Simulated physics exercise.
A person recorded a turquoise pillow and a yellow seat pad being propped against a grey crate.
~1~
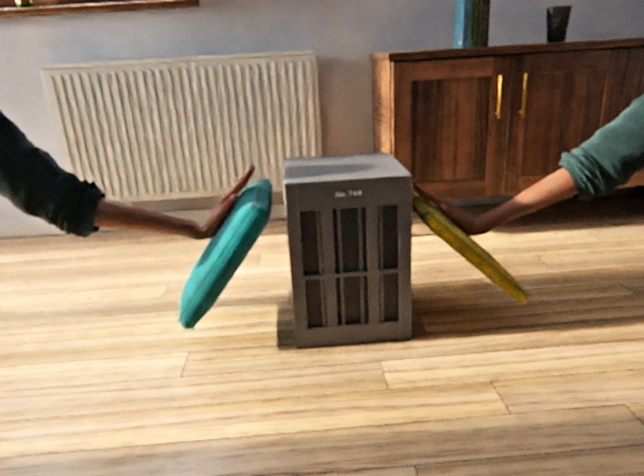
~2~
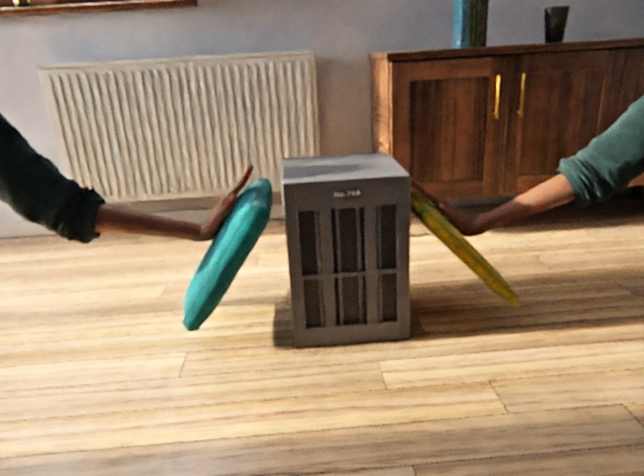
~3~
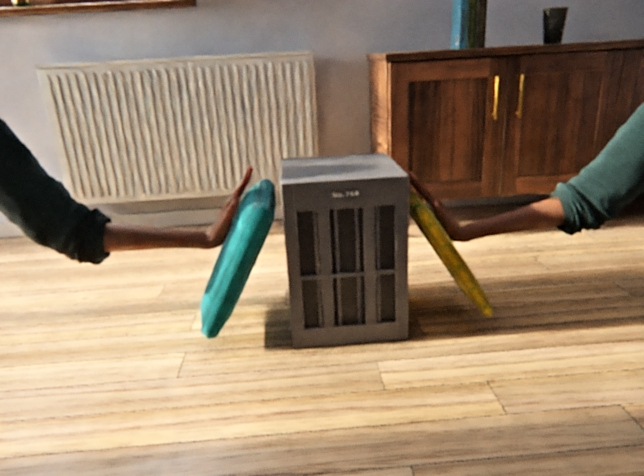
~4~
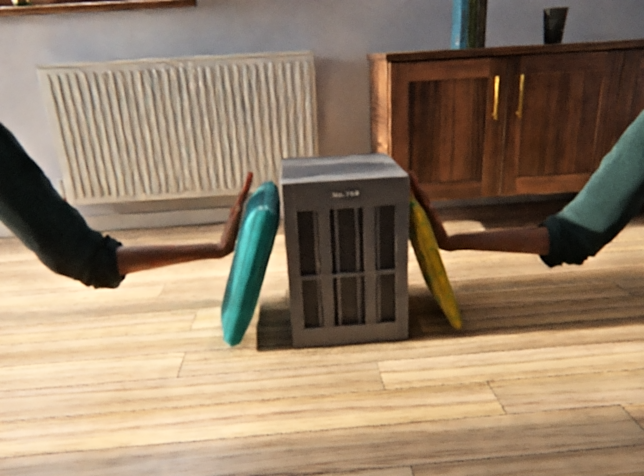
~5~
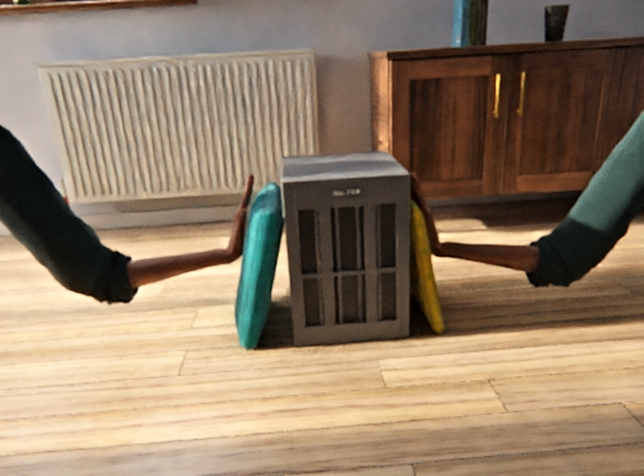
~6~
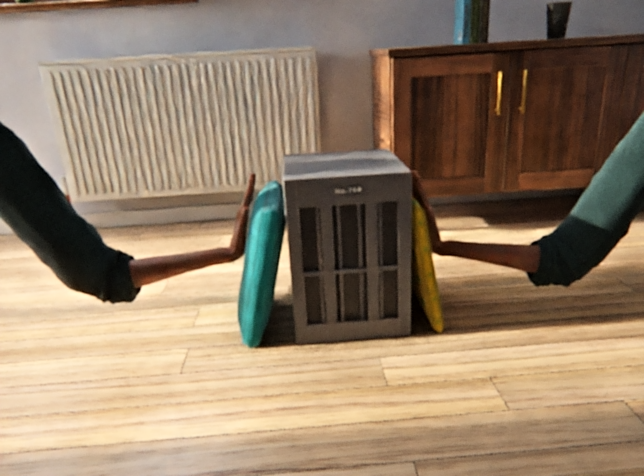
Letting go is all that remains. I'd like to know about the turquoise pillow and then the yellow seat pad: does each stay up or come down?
I'd say the turquoise pillow stays up, the yellow seat pad stays up.
Then, 0.22 s past the final frame, pillow still up near (264, 261); seat pad still up near (416, 252).
When it is over, pillow still up near (264, 261); seat pad still up near (416, 252). The turquoise pillow remains propped up and the yellow seat pad keeps leaning.
